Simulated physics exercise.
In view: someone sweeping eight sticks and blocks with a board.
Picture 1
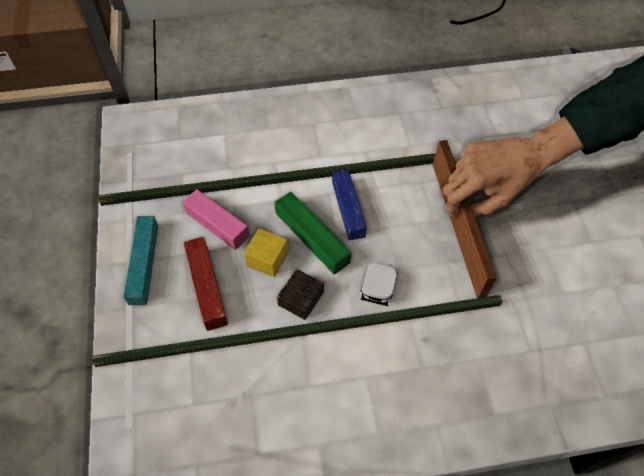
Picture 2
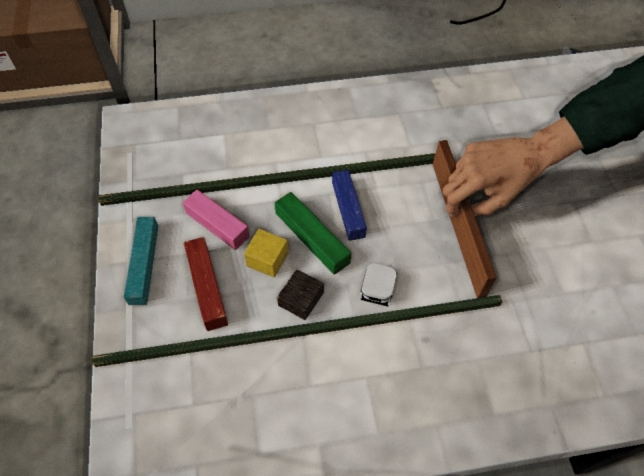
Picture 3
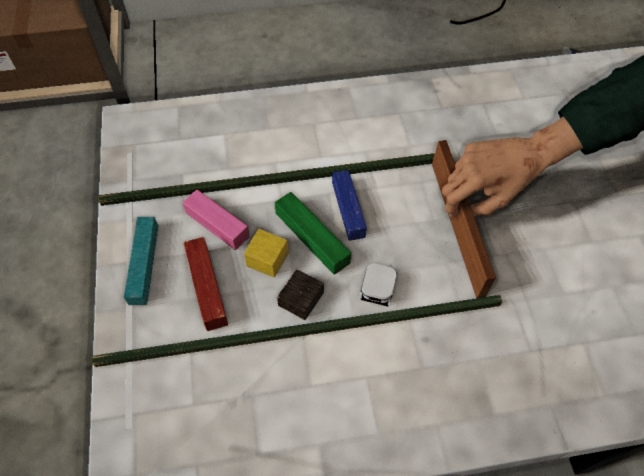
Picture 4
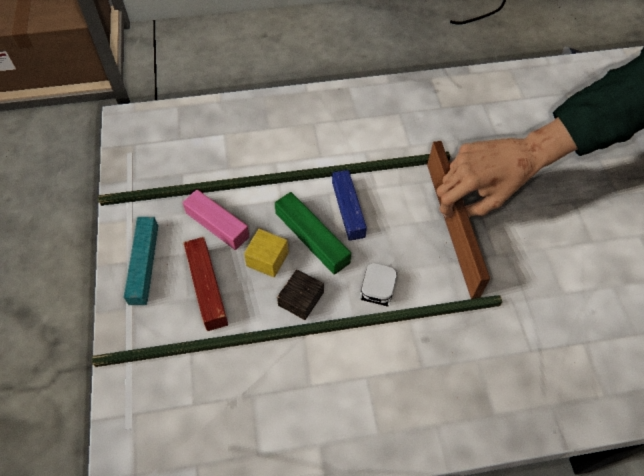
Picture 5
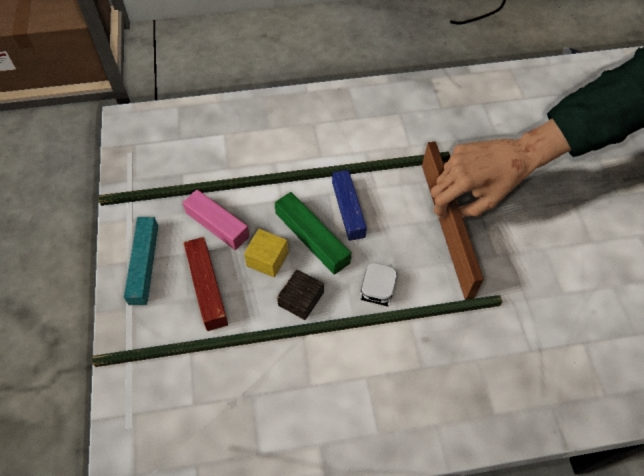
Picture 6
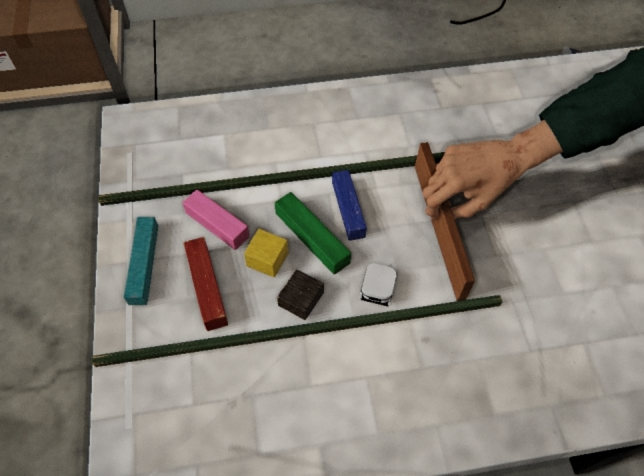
A hand in a dark green sleeve, gripping a reddish-brown board at the right, is seen from above at a pale tiled surface over a grey floor. Between two dark green rails lie turquoise, red and pink bars at left, a yellow block and black block mid-way, and green, blue and whitish pieces rightward. The board barely moves at first, then slides slightly left, touching nothing, while the pieces and camera stay still.
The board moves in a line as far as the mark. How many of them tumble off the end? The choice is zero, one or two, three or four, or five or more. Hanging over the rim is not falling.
The number that fall off is five or more.
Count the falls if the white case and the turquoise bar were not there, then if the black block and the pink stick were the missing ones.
First 3, then 3.
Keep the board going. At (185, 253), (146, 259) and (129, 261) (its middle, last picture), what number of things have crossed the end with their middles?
In that order 1, 4 and 5.
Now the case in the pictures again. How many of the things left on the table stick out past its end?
Overhanging: 1.
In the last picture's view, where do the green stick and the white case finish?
The green stick at (97, 268), the white case at (112, 328).
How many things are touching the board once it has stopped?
The number is 2.
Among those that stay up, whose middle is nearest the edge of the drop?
The green stick ends nearest.
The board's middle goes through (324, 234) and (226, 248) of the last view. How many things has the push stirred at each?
The counts are 5 and 8.
Early on, none off yet; turquoise bar at rest near (142, 260); red bar at rest near (206, 283); pink stick at rest near (216, 220).
Finally, the number that fall off is five or more; lost, black block, yellow block, pink stick, red bar and turquoise bar.
